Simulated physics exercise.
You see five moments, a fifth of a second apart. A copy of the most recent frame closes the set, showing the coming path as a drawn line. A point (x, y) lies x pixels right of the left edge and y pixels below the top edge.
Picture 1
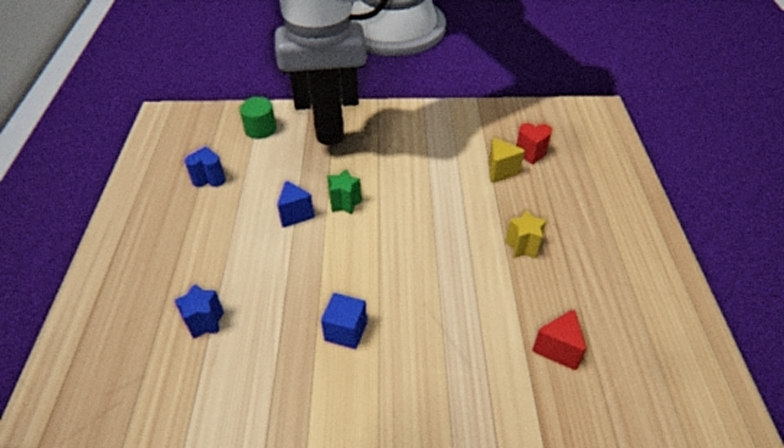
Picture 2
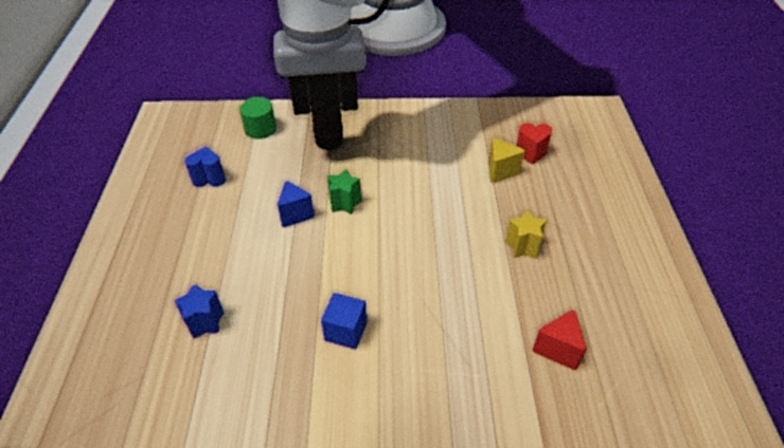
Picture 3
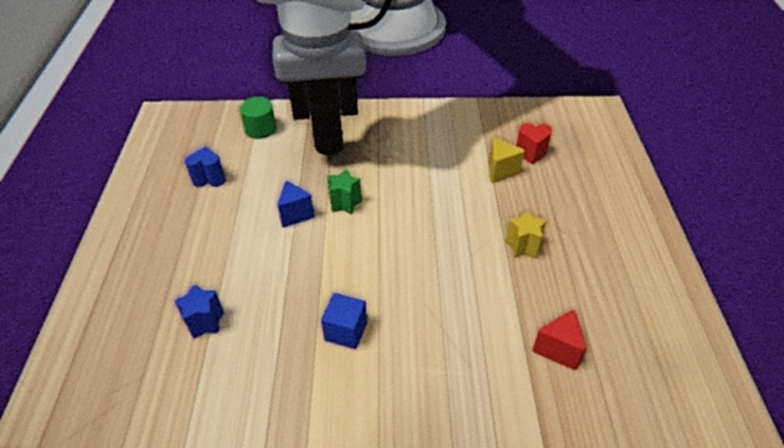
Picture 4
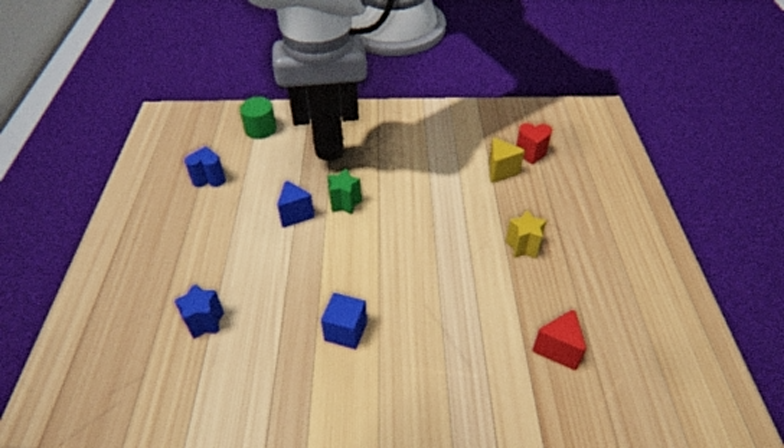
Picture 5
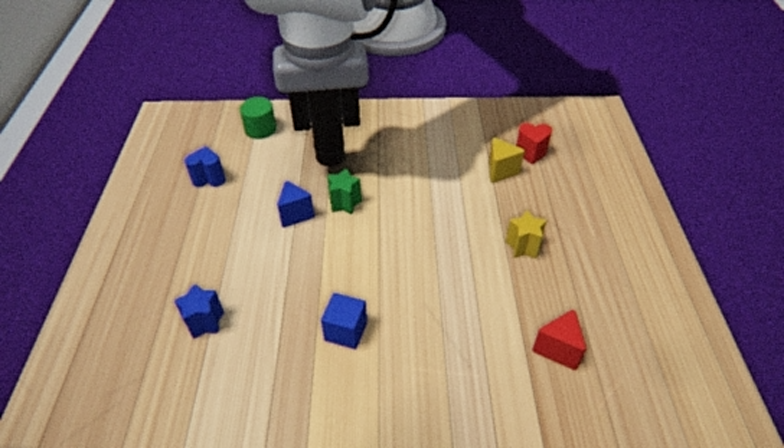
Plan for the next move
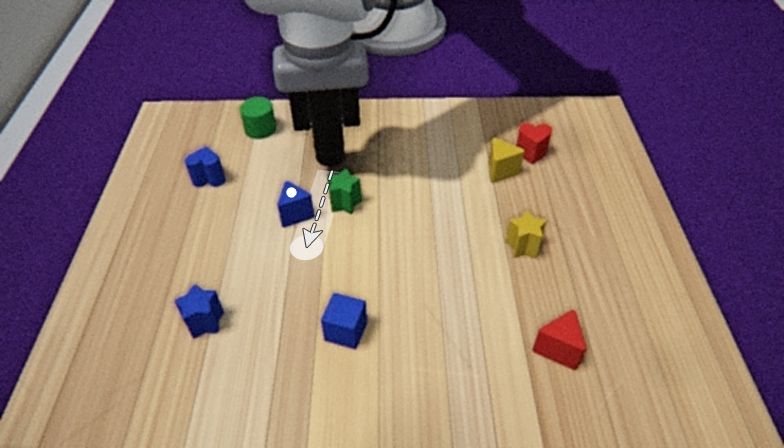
Robot arm edging its dark rod slightly forward over a wooden board near a green star block, the coloured blocks staying still.
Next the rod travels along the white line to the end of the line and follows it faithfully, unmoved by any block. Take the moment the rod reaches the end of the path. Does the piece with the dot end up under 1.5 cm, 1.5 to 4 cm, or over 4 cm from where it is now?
Net shift: 1.5 to 4 cm.
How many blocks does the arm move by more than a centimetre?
It displaces two.
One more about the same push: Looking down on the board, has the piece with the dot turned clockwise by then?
I'd say yes.
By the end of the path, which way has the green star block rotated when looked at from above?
The block turns counter-clockwise.
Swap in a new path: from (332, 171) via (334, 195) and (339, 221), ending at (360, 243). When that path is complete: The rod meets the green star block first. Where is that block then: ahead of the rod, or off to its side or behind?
Still being pushed.
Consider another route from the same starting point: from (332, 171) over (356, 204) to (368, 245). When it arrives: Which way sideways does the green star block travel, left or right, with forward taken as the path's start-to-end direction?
It is displaced to the right.
The line goes from (332, 171) to (307, 247); the dot is on the blue three-sided block.
On the path given first. One third of the way, rod (323, 182); green star block (343, 183), turned 25° anticlockwise.
Two thirds of the way, rod (314, 207); blue three-sided block (284, 201), turned 45° clockwise; green star block (345, 191), turned 65° anticlockwise.
At the end, rod (305, 234); blue three-sided block (281, 205), turned 65° clockwise; green star block (345, 191), turned 65° anticlockwise.
